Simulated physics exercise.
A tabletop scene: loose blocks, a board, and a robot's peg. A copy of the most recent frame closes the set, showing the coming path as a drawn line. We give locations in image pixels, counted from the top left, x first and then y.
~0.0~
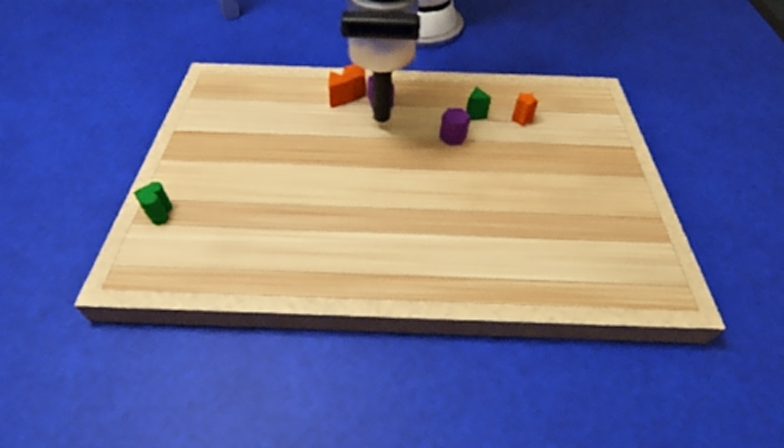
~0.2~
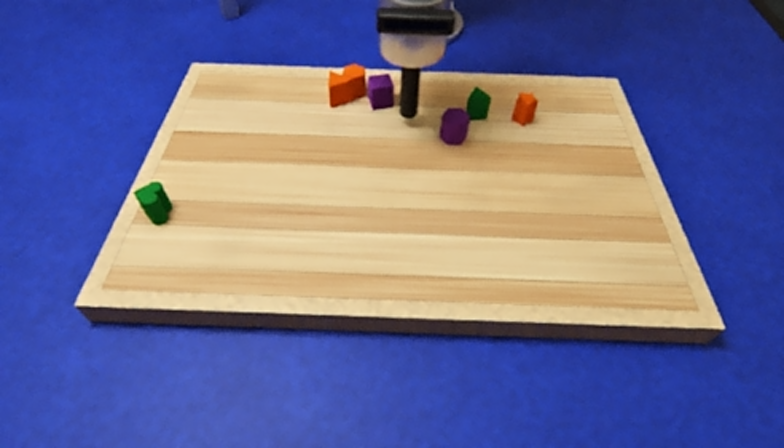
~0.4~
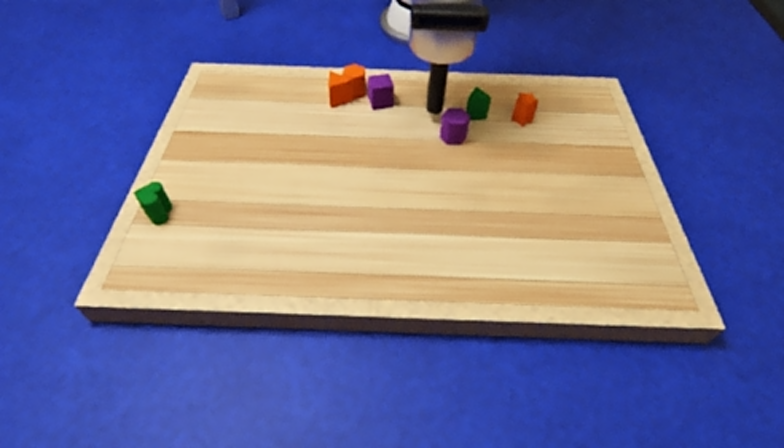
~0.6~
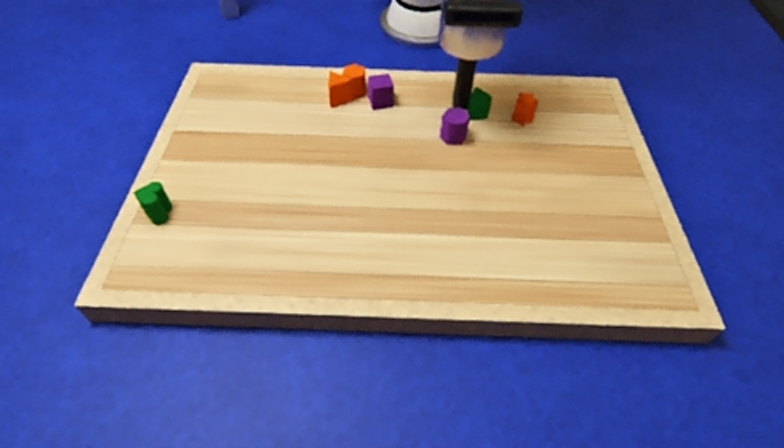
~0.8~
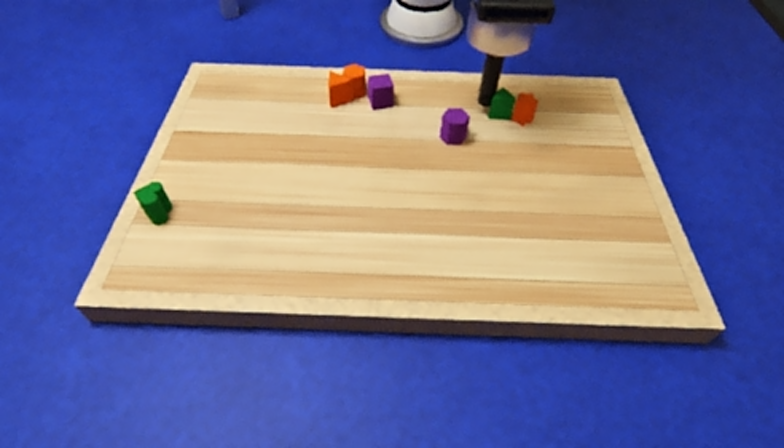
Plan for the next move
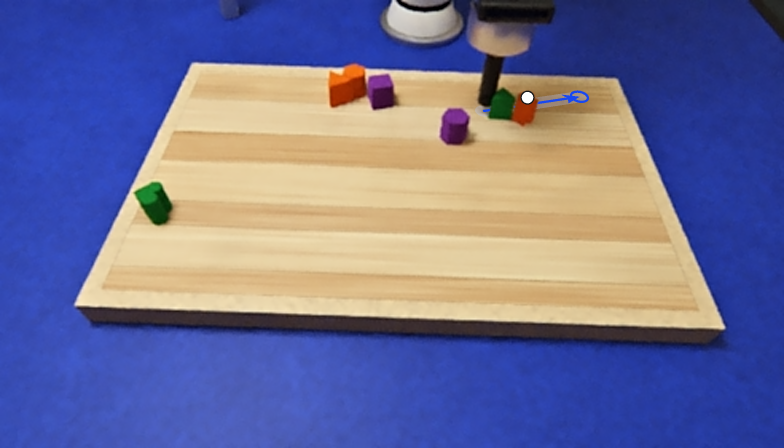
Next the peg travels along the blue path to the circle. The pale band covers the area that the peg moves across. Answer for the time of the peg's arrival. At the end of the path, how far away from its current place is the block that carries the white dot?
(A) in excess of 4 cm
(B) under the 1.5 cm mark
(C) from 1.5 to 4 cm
Option B.
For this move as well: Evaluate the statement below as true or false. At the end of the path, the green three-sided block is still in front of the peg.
False.
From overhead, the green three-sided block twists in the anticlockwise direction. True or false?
That is false.
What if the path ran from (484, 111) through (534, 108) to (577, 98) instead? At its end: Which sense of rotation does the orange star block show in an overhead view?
Looking down on the board, it turns counter-clockwise.
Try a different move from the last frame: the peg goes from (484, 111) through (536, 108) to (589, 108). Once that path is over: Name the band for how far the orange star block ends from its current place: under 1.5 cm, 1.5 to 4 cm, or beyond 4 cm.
Net shift: 1.5 to 4 cm.
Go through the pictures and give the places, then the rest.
The first frame shows peg tip at (382, 117); block tops, purple hexagonal block at (456, 115); green three-sided block at (479, 93); orange star block at (528, 98).
The second frame shows peg at (408, 114); blocks unchanged.
The third frame shows peg at (435, 110); blocks unchanged.
The fourth frame shows peg at (460, 106); blocks unchanged.
The fifth frame shows peg at (486, 102); purple hexagonal block at (456, 115); green three-sided block at (504, 94); orange star block at (528, 98).
Path on the board, in a line from (484, 111) to (579, 97); the dot is on the orange star block.
On the path given first. One third of the way, peg at (519, 97); green three-sided block at (517, 96), turned 35° clockwise; orange star block at (535, 100), turned 25° anticlockwise.
Two thirds of the way, peg at (551, 93); green three-sided block at (517, 96), turned 35° clockwise; orange star block at (535, 100), turned 25° anticlockwise.
At the end, peg at (583, 88); purple hexagonal block in place; green three-sided block at (517, 96), turned 35° clockwise; orange star block at (535, 100), turned 25° anticlockwise.
